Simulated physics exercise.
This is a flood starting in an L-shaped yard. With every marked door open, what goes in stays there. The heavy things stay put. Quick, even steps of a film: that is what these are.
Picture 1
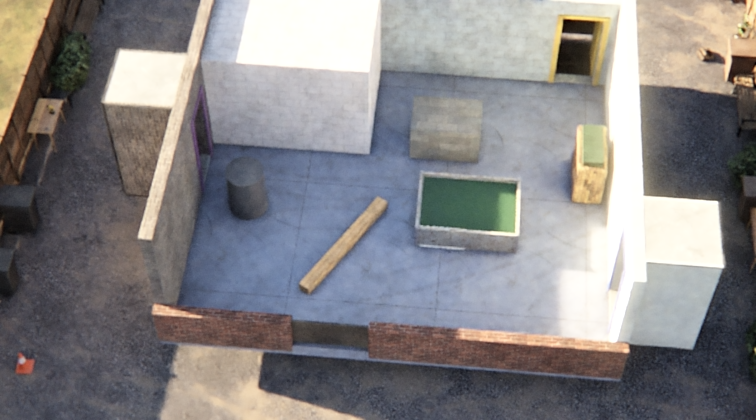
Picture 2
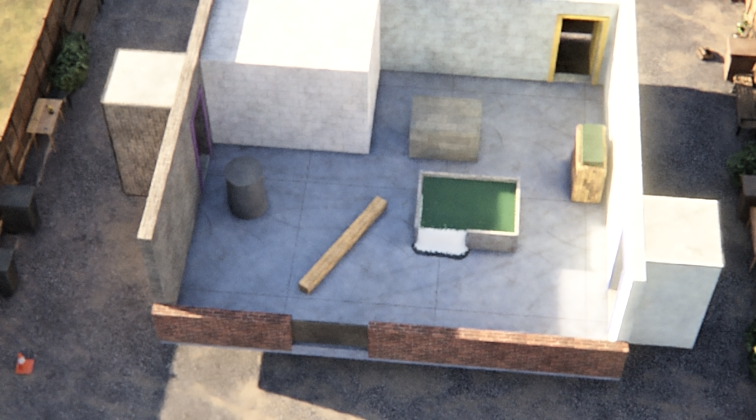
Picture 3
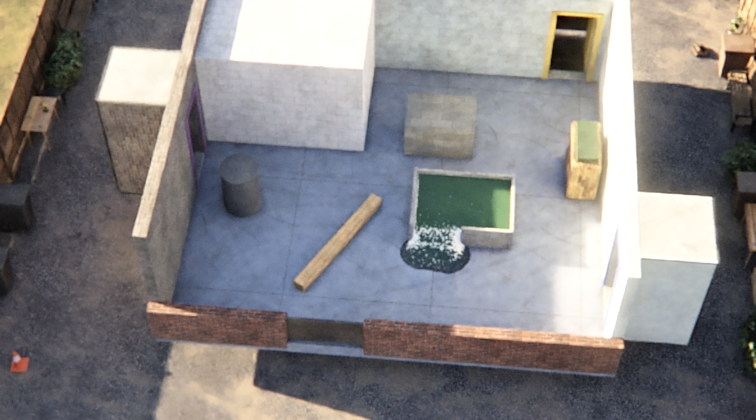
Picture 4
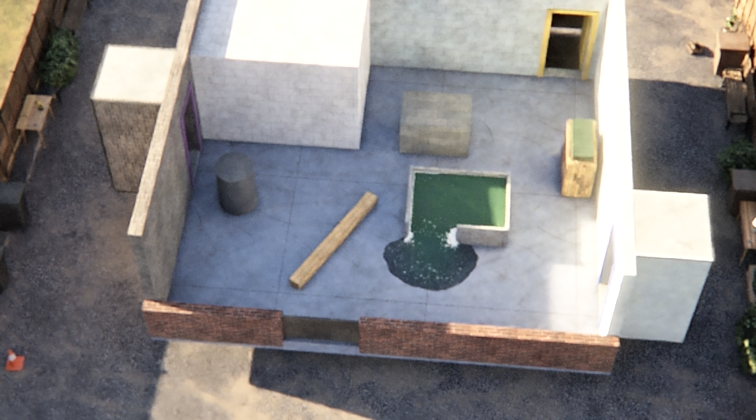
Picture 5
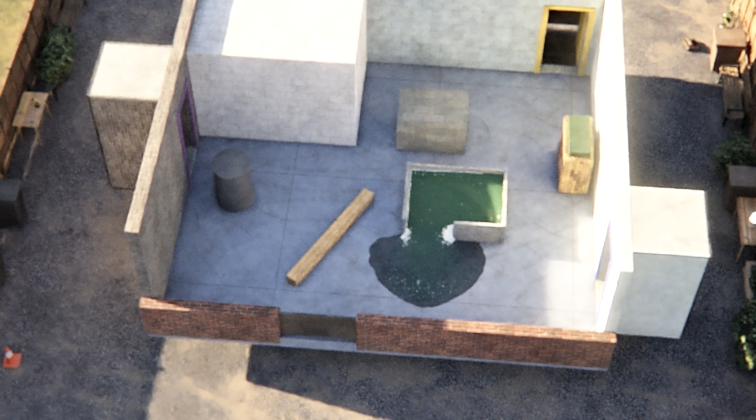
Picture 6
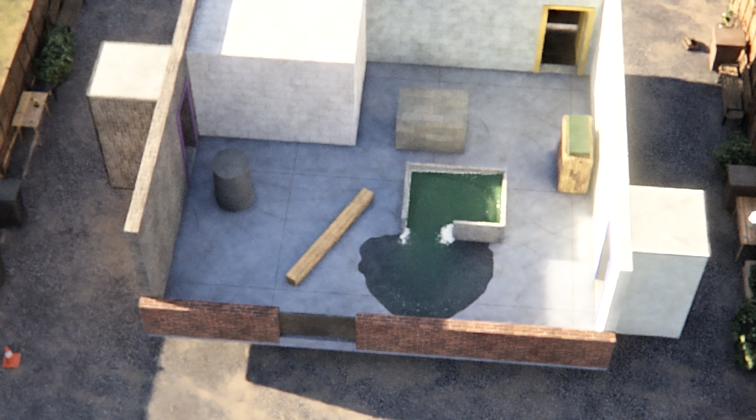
Walled yard with dark green water bursting from the front left of a low tank and spreading across the grey floor.
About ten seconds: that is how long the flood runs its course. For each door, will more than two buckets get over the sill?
Result: The blue door is going to stay within two buckets, the purple door is going to stay within two buckets, the yellow door is going to stay within two buckets.
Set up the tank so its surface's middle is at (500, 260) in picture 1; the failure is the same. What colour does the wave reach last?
It is the door marked yellow.
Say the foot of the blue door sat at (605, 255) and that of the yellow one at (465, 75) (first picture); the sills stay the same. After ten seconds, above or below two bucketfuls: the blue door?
Outcome: Blue door remains below.
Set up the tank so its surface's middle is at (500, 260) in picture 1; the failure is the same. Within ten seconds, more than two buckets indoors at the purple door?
One by one - purple door: Below the limit.
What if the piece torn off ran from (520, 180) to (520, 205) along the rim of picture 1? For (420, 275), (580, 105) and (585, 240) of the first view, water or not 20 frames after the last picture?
In the order given: Untouched, swamped and swamped.
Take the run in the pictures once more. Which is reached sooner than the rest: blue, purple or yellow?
That's the blue one.
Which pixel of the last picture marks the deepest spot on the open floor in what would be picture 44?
Somewhere near (159, 318).
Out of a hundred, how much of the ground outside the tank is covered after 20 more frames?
Close to 30 percent, by my reckoning.
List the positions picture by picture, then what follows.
In the first picture, still water in the water tank at (469, 205).
In the second picture, the front is at (465, 252), out from the gap at (441, 240).
In the third picture, the front is at (456, 268), out from the gap at (436, 238).
In the fourth picture, water pours out at (432, 236) and has run to (442, 287).
In the fifth picture, the front is at (434, 303), out from the gap at (429, 232).
In the sixth picture, the front is at a hidden place, out from the gap at (428, 232).
A moment on, water covers 15 % of the floor; the blue door not reached, the purple door not reached, the yellow door not reached.
Next, water covers 20 % of the floor; the blue door not reached, the purple door not reached, the yellow door not reached.
Then, water covers 30 % of the floor; the blue door wet at the sill, nothing in, the purple door not reached, the yellow door not reached.
Later, water covers 45 % of the floor; the blue door under two buckets in, the purple door wet at the sill, nothing in, the yellow door not reached.
In the end, water covers 70 % of the floor; the blue door under two buckets in, the purple door wet at the sill, nothing in, the yellow door not reached.
